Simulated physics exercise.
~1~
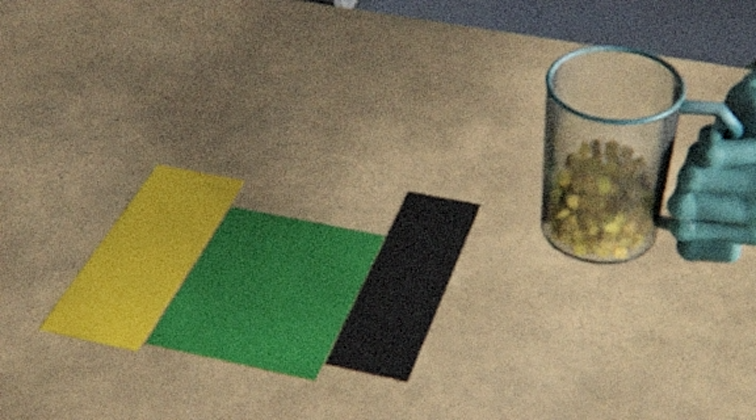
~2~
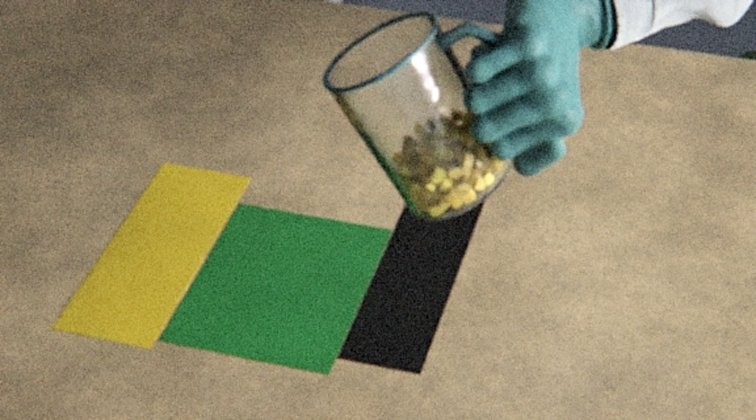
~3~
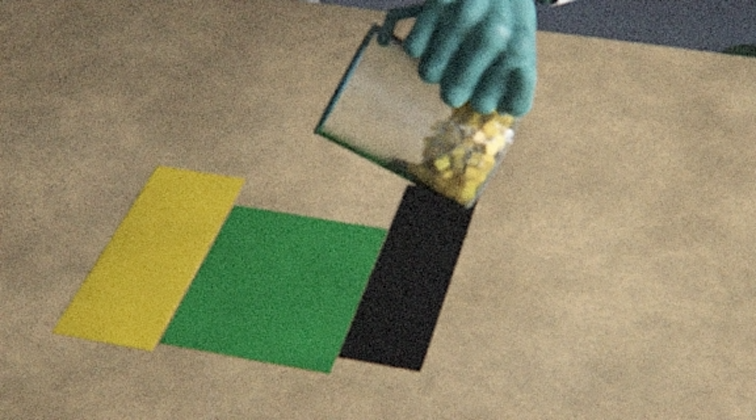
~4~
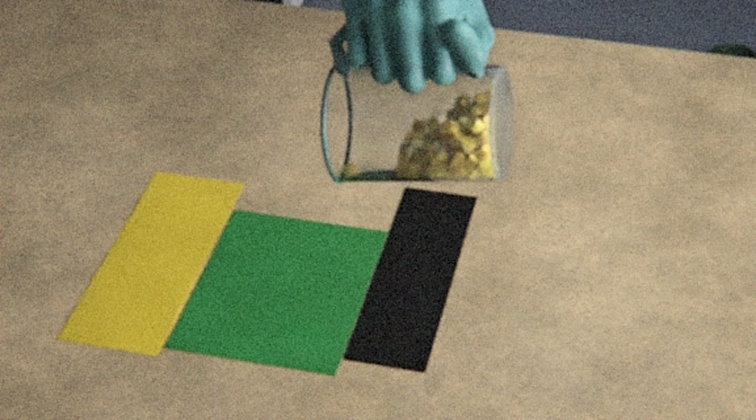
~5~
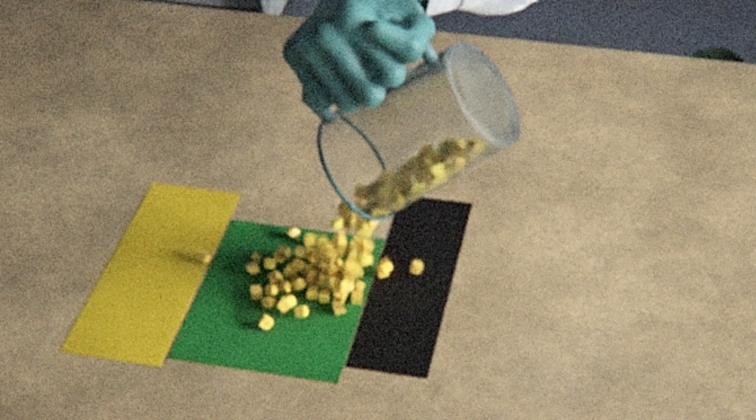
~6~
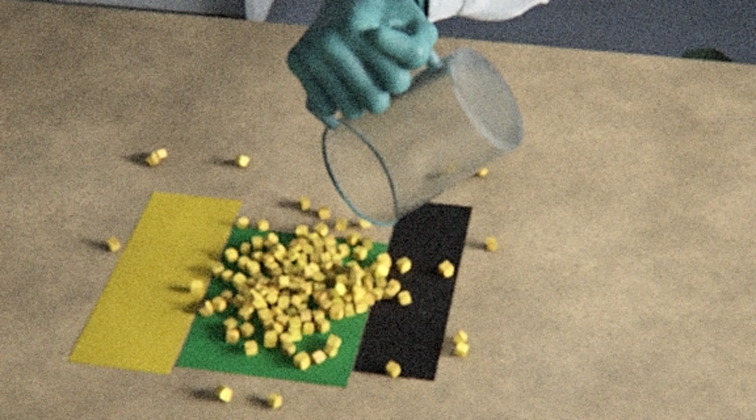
A mottled tan tabletop is seen from above at an angle, the view drifting slightly. Yellow, green and black mats lie side by side from left to right, and a teal-gloved hand holds a clear mug of small yellow cubes at the upper right. The hand carries the mug left above the mats, tipping it until it lies on its side. It tilts further, mouth down to the left, and cubes pour onto the green mat. The mug ends empty, still tipped, with most cubes heaped on green and a few scattered on the black mat and bare table.
